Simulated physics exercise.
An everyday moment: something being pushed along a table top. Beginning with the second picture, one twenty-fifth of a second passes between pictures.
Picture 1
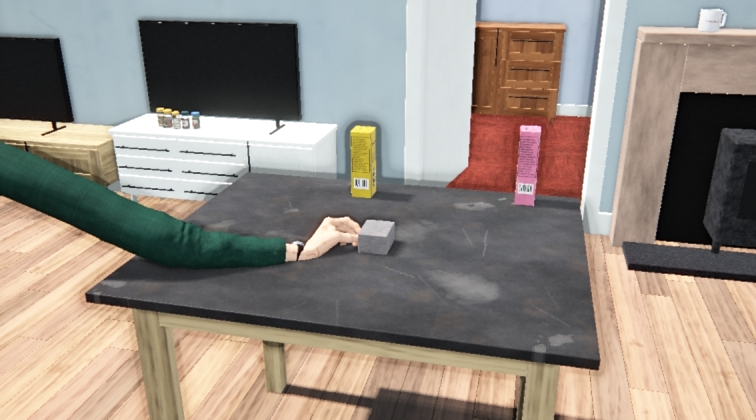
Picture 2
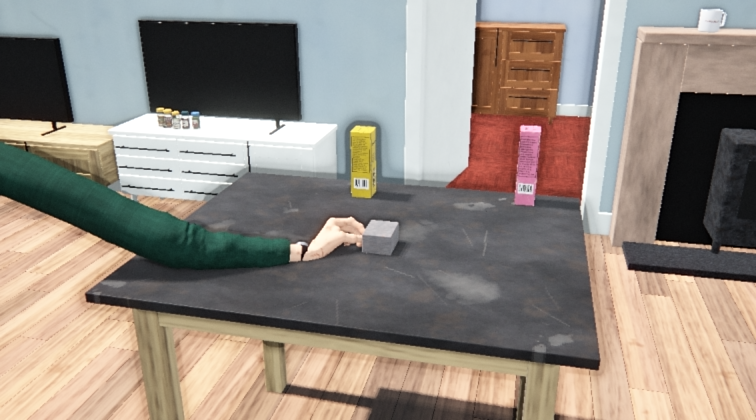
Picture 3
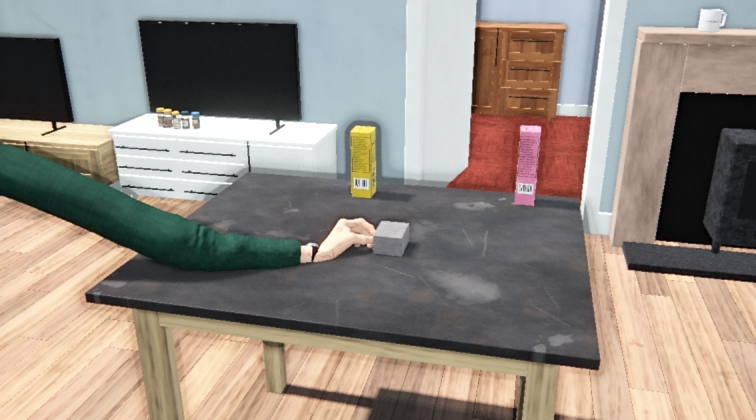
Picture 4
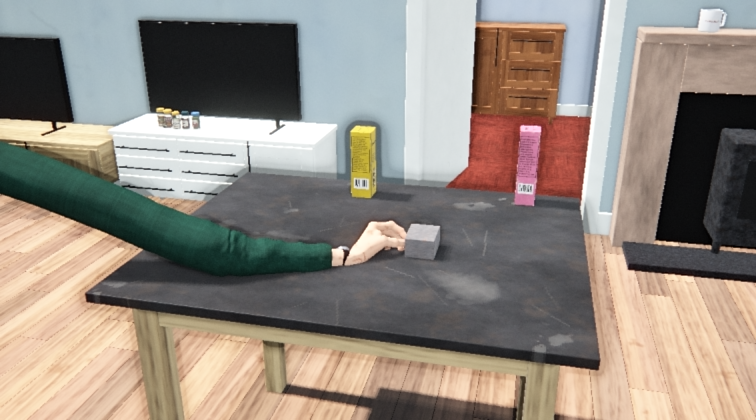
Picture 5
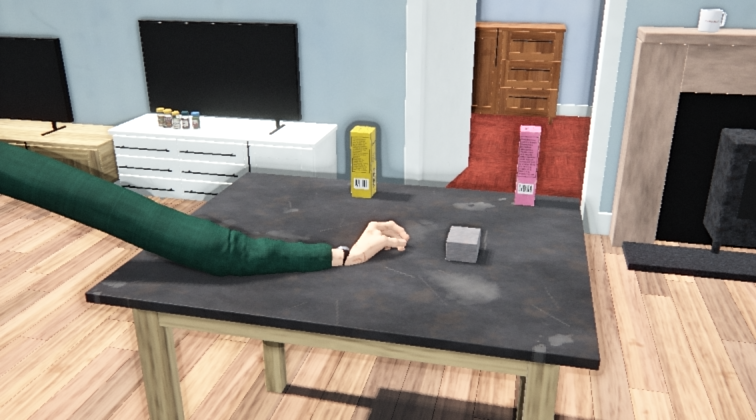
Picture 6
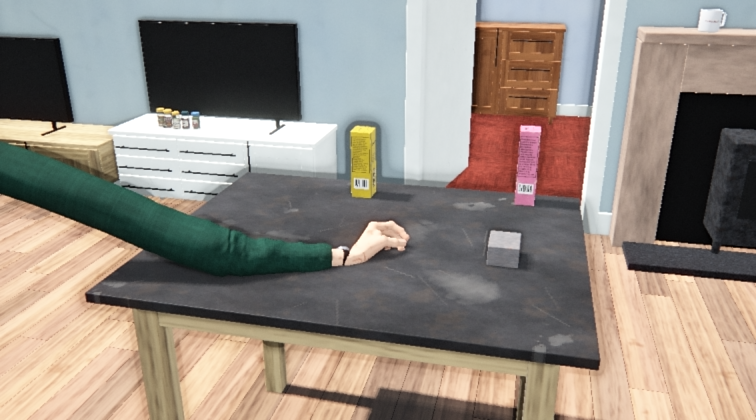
In a living room with pale blue walls and a wooden floor, a dark-topped table is seen from slightly above by a still camera. A green-sleeved arm reaches in from the left to a small grey block, with a yellow box and a pink box standing at the table's far side. The hand pushes the block rightward, then stays in place while the block slides farther right, away from the fingers.
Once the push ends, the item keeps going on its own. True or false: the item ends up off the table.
True.
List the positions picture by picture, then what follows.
Under the hand; grey block (377, 237), in the first frame.
Under the hand; grey block (381, 237), in the second frame.
Under the hand; grey block (392, 239), in the third frame.
Grey block (422, 242), in the fourth frame.
Grey block (463, 244) moved about its own width, in the fifth frame.
Grey block (504, 249) moved well along, in the sixth frame.
Then, 0.20 s later than the last frame, grey block now off the table.
Then, 0.30 s later than the last frame, things are still on the move.
Then, 0.50 s later than the last frame, as before.
When it is over, off the table, grey block.
